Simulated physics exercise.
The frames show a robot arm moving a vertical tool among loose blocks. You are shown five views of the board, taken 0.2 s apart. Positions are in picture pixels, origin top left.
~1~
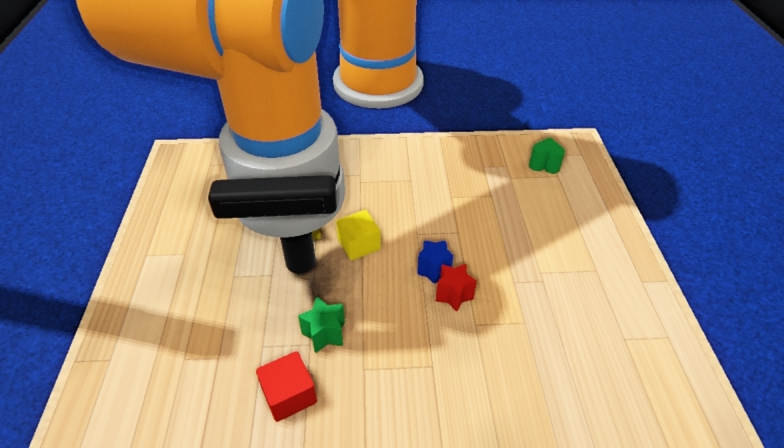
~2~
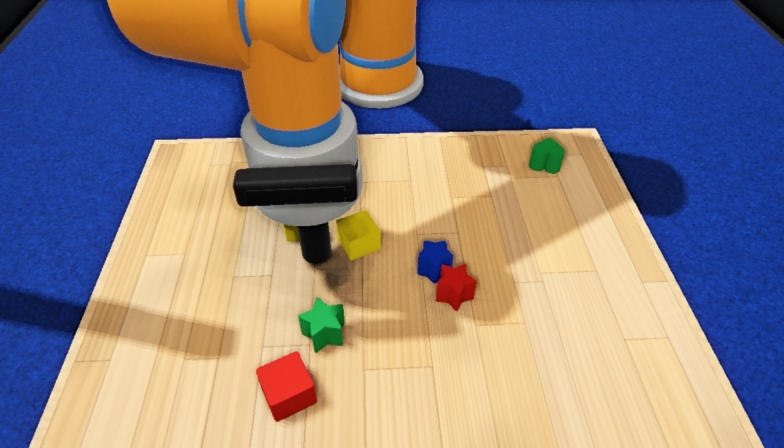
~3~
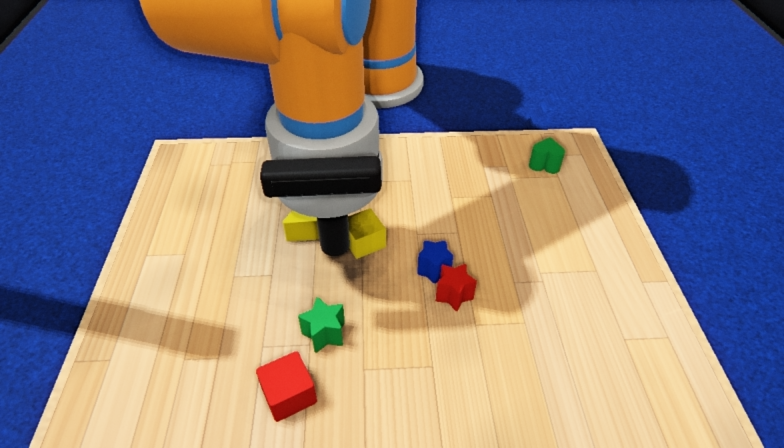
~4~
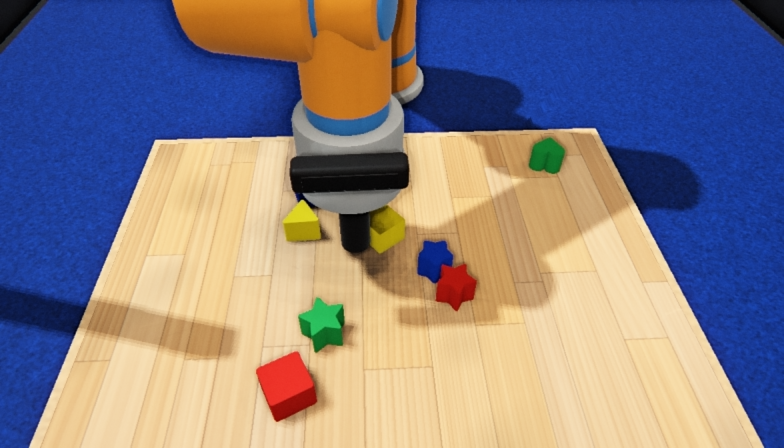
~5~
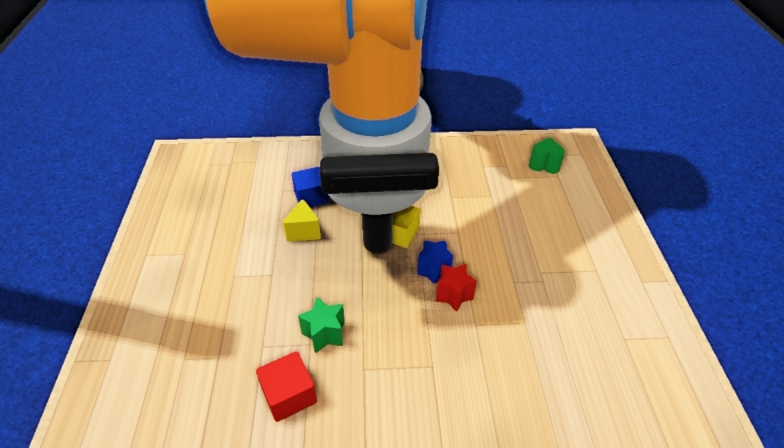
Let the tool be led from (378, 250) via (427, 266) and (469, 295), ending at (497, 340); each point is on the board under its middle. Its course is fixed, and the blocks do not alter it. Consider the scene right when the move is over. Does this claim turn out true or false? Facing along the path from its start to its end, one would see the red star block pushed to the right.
That is true.
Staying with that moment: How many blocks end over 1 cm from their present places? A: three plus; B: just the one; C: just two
The answer is C.
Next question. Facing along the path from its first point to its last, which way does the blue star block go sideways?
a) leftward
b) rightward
Choice a: Leftward.
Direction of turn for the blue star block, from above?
From the top, the block rotates counterclockwise.
One third of the way, tool at (427, 259); blue star block at (454, 258); red star block at (467, 285), turned 15° clockwise.
Two thirds of the way, tool at (470, 289); blue star block at (502, 280), turned 15° anticlockwise; red star block at (488, 304), turned 110° clockwise.
At the end, tool at (499, 334); yellow four-sided block not moved; blue star block at (512, 285), turned 50° anticlockwise; red star block at (513, 350), turned 135° clockwise.
